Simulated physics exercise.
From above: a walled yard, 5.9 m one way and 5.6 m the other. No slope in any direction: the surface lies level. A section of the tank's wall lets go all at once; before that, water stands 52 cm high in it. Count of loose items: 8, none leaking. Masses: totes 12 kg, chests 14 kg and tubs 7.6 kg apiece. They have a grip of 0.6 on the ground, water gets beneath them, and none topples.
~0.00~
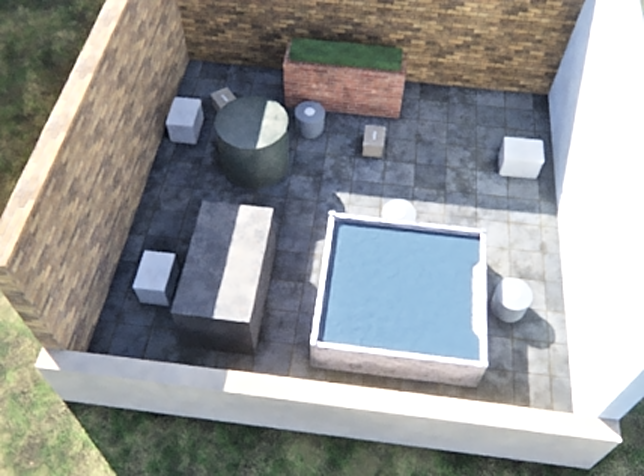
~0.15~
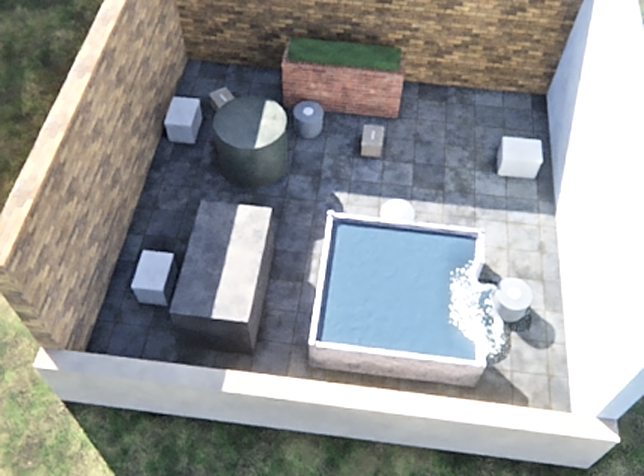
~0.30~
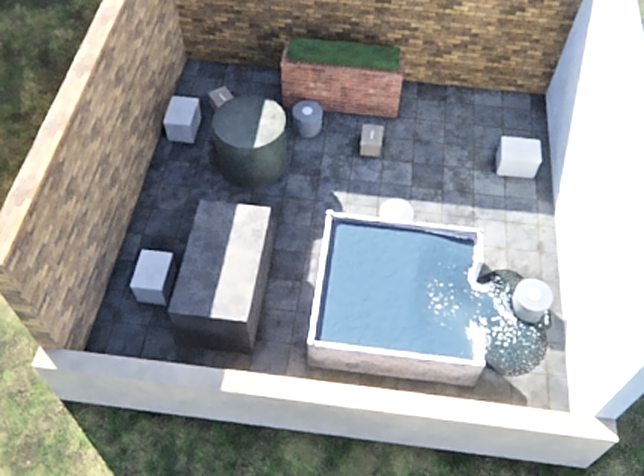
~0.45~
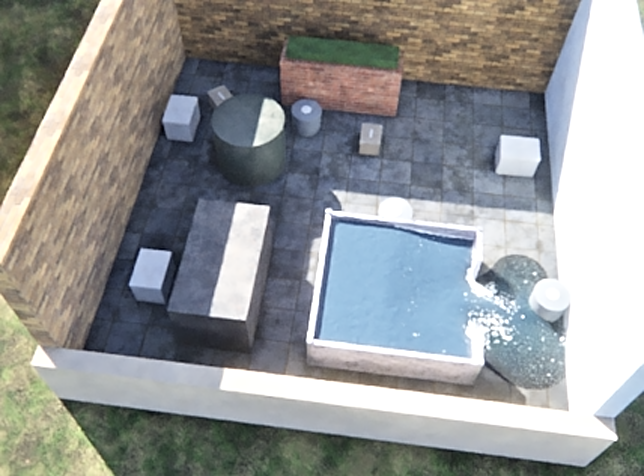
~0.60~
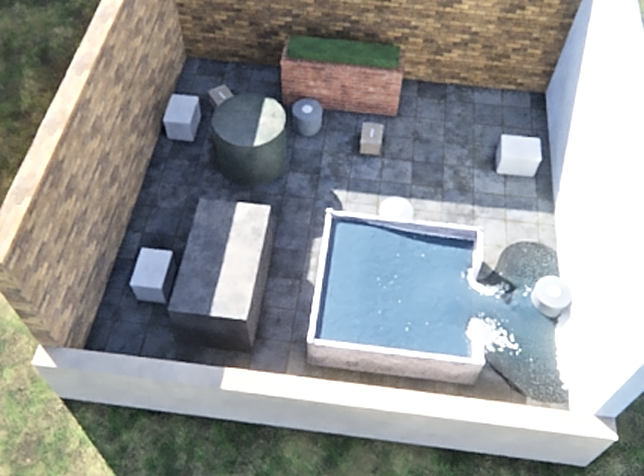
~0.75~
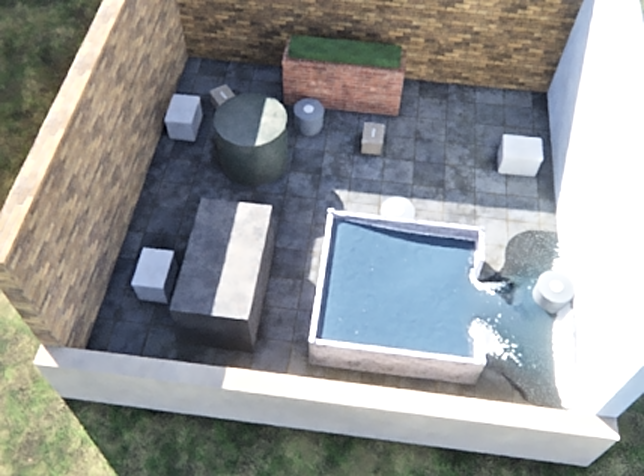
Water burst through the right side of a square pool in a walled yard and spread across the paving, pushing a pale round tub toward the white wall while the other objects stayed put.
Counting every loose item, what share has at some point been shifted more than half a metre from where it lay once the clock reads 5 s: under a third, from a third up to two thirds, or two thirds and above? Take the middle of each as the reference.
Under a third.
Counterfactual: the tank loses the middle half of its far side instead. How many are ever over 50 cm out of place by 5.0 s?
That would give 5.
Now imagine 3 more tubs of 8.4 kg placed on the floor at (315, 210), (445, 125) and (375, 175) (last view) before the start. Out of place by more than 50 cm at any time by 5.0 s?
Reading them off in order: Not beyond, clears the mark, not beyond.
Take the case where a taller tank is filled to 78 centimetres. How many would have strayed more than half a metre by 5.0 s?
Then 2.
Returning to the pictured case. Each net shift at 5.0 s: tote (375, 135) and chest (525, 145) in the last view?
The first ends 0 centimetres from its start and the second 200 centimetres.
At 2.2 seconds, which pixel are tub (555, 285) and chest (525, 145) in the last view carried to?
Somewhere around (469, 173) and (514, 117).
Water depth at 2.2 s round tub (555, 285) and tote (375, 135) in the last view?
Around 2 cm and 0 cm.
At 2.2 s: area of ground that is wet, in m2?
About 11.0 m2.
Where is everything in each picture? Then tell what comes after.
In the first picture, a tub at (514, 294) rests on the ground; a tote at (374, 136) rests on the ground; water covers 3.4 m2; 0 of 8 have shifted.
In the second picture, a tub at (514, 294), on the bottom; a tote at (373, 135) rests on the ground; water covers 3.8 m2; 0 of 8 have shifted.
In the third picture, a tub at (534, 295) rests on the ground, 28 cm from its start; a tote at (372, 135), on the bottom; water covers 4.4 m2; 1 of 8 have shifted.
In the fourth picture, a tub at (553, 294), on the bottom, 53 cm from its start; a tote at (371, 134), on the bottom; water covers 5.1 m2; 1 of 8 have shifted.
In the fifth picture, a tub at (554, 292) rests on the ground, 53 cm from its start; a tote at (372, 133), on the bottom; 5.6 m2 under water; 1 of 8 have shifted.
In the sixth picture, a tub at (556, 286) floats, 53 cm from its start; a tote at (373, 133), on the bottom; water covers 5.7 m2; 1 of 8 have shifted.
After 1.1 s 1 of 8 are over 50 cm from their spots; 1 afloat.
After 2.2 s 2 of 8 are over 50 cm from their spots; 0 afloat.
After 3.5 s 2 of 8 are over 50 cm from their spots; 1 afloat.
After 5.0 s 2 of 8 are over 50 cm from their spots, and 2 have been at some point; 1 afloat.
